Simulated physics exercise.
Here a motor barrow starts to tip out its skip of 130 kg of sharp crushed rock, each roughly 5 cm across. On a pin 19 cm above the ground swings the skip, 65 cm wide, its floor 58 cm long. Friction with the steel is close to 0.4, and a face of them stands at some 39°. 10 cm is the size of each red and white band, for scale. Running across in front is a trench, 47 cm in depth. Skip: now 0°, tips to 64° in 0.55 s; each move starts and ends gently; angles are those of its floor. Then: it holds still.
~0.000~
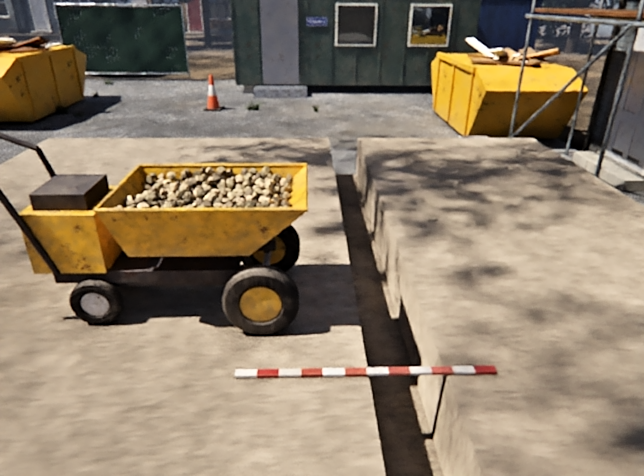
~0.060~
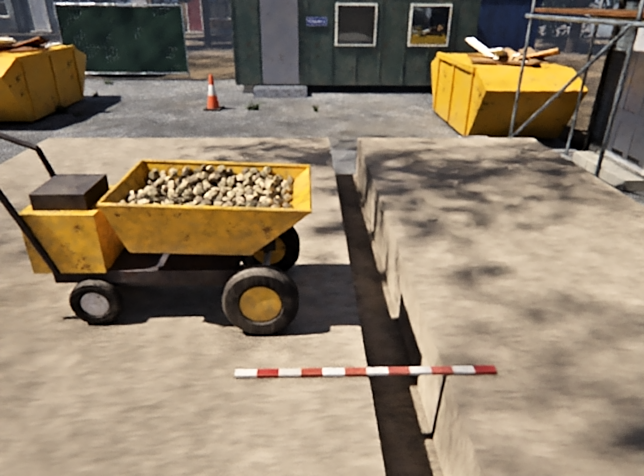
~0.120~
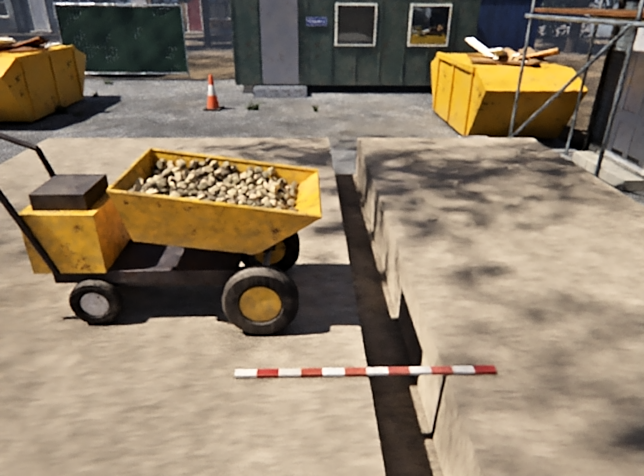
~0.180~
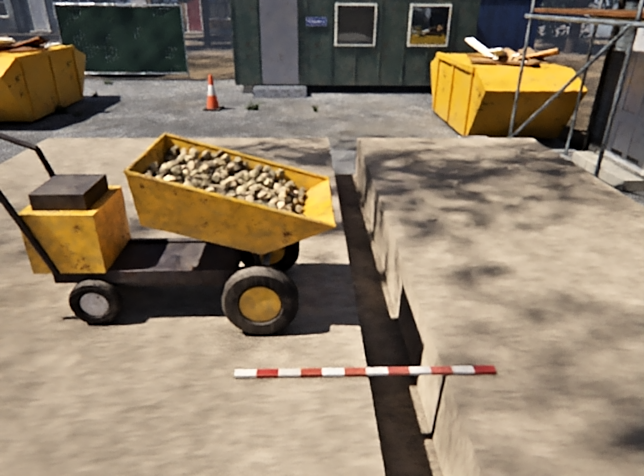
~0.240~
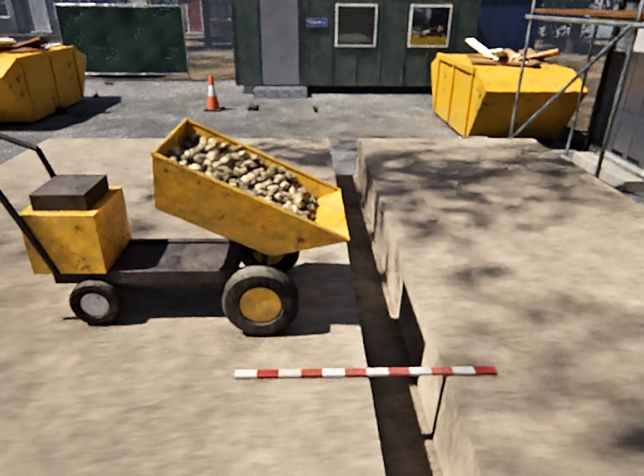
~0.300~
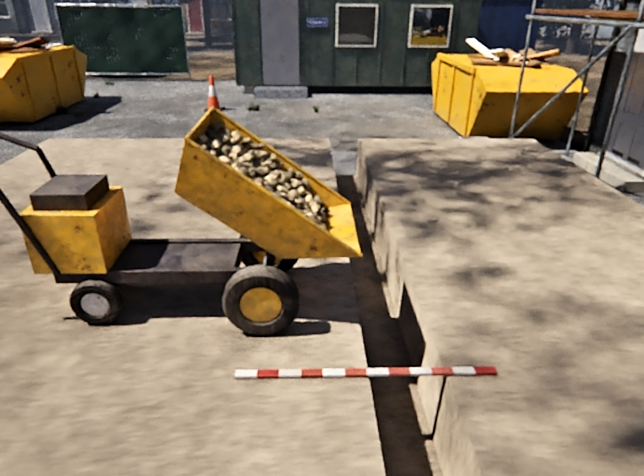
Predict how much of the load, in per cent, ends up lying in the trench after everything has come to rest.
Roughly 70 per cent of it.
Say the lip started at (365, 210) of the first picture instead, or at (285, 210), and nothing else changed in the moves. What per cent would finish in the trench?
The first gives about 25 percent and the second about 90 percent.
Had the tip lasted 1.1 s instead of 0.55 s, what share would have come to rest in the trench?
That would give about 95 percent.
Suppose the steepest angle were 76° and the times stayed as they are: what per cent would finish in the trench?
In that case some 70 per cent.
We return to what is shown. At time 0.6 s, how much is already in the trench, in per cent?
Roughly 15 percent of the load.
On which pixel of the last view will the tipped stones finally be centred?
The middle should be near (399, 347).
After 0.4 s the floor is at 54°; 100 % in the skip; the foremost stones are at (346, 249).
After 0.6 s the floor is at 64°; 85 % in the skip, 15 % in the trench; the foremost stones are at (420, 310).
After 1.0 s the floor is at 64°; 19 % in the skip, 52 % in the trench, 29 % past the trench; the foremost stones are at (541, 303).
After 3.0 s the floor is at 64°; 0 % in the skip, 70 % in the trench, 30 % past the trench; the foremost stones are past the picture's edge.
